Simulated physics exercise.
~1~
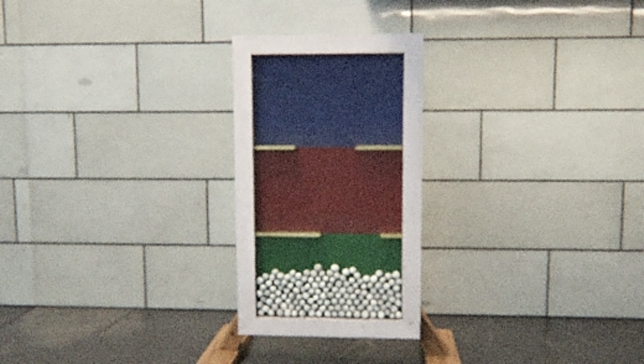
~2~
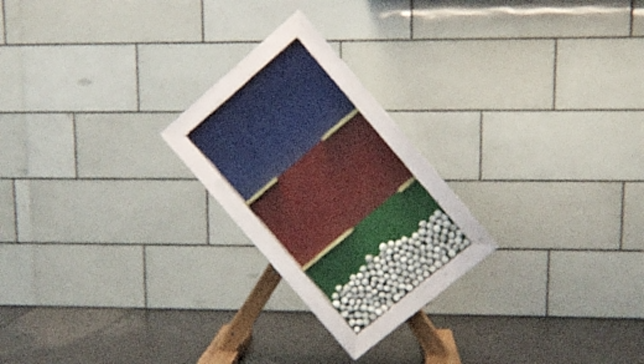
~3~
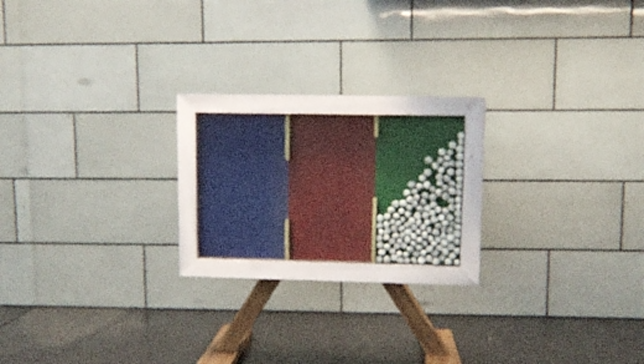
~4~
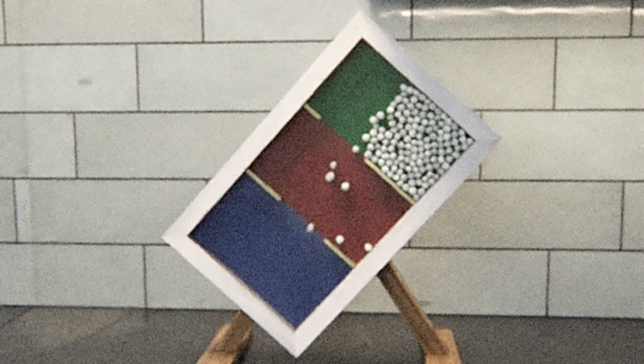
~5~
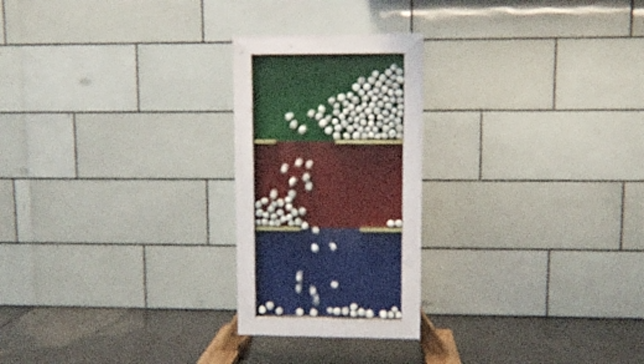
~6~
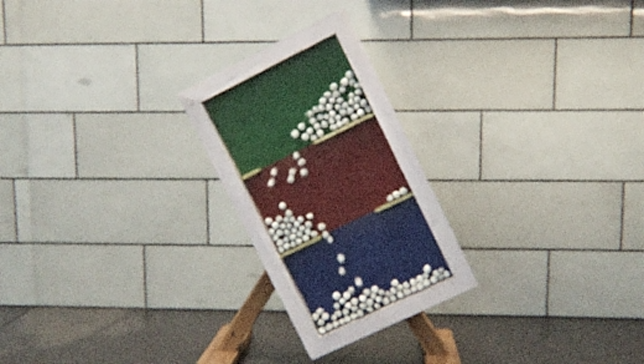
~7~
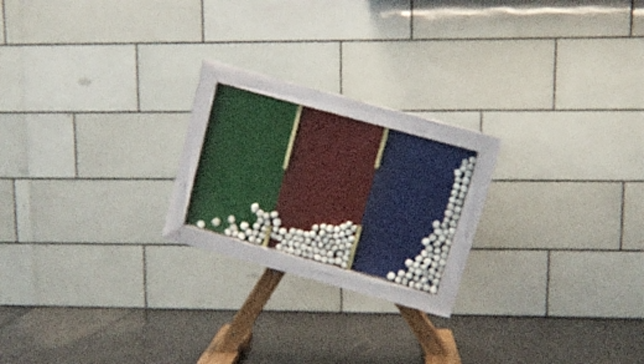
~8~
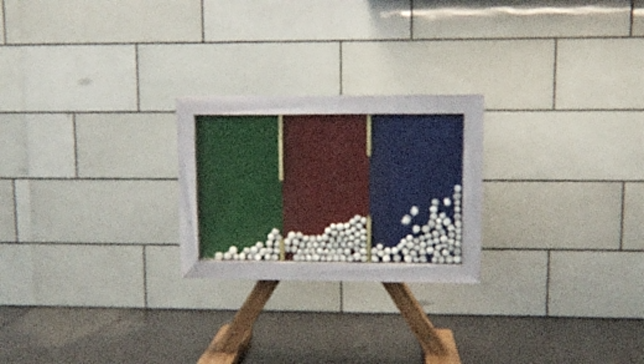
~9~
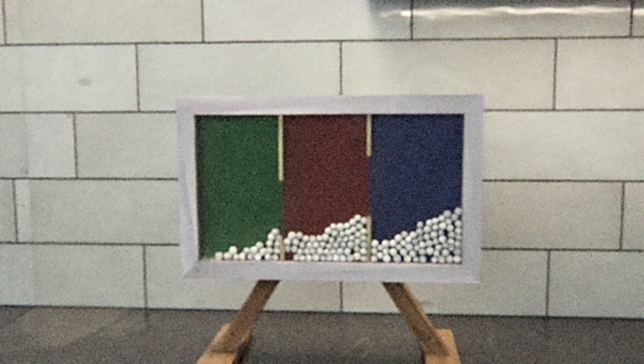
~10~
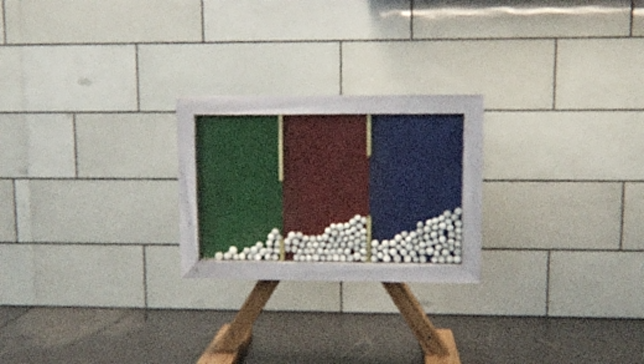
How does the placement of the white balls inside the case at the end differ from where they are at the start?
At the start they are all heaped together in the green chamber at the bottom of the upright case. At the end they are spread along the lower side of the sideways case, with fewer in green at the left and more in red and blue.
